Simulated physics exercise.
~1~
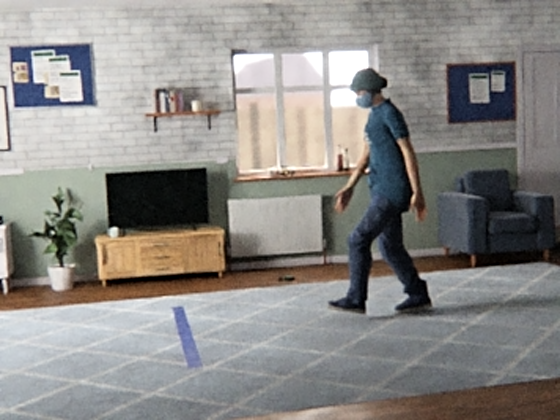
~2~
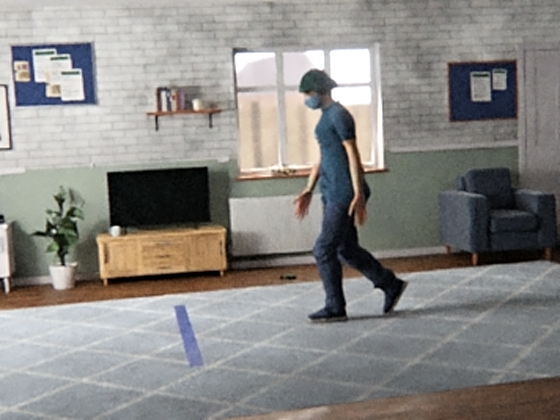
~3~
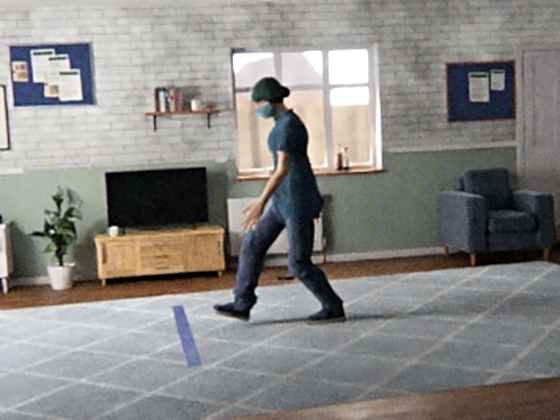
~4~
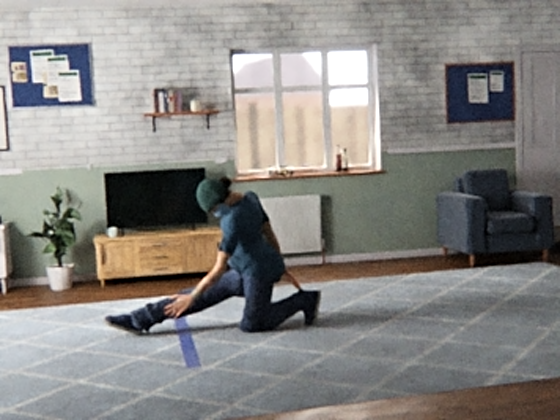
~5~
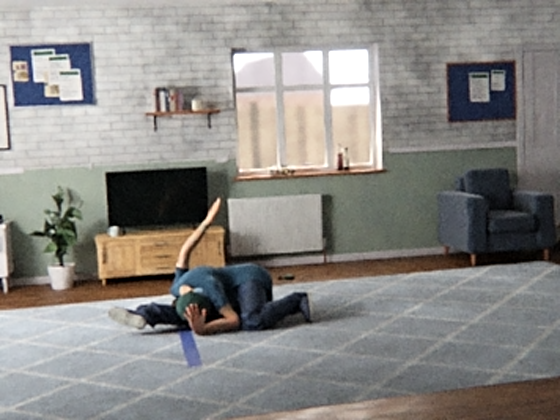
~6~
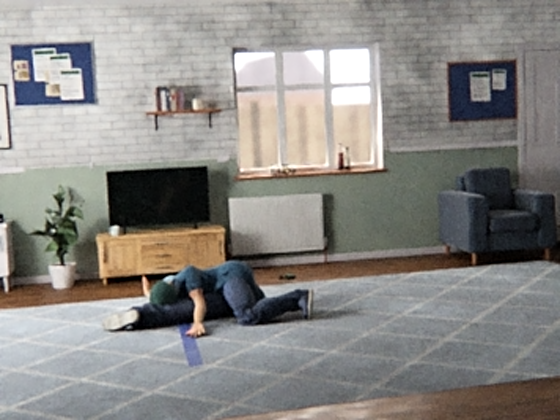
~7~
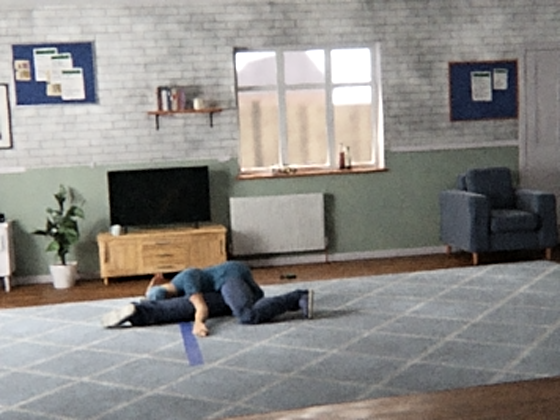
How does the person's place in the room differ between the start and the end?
At the start the person is upright on the right side of the window, near the armchair. By the end the person is farther left and low down, slumped on the rug in front of the television stand.
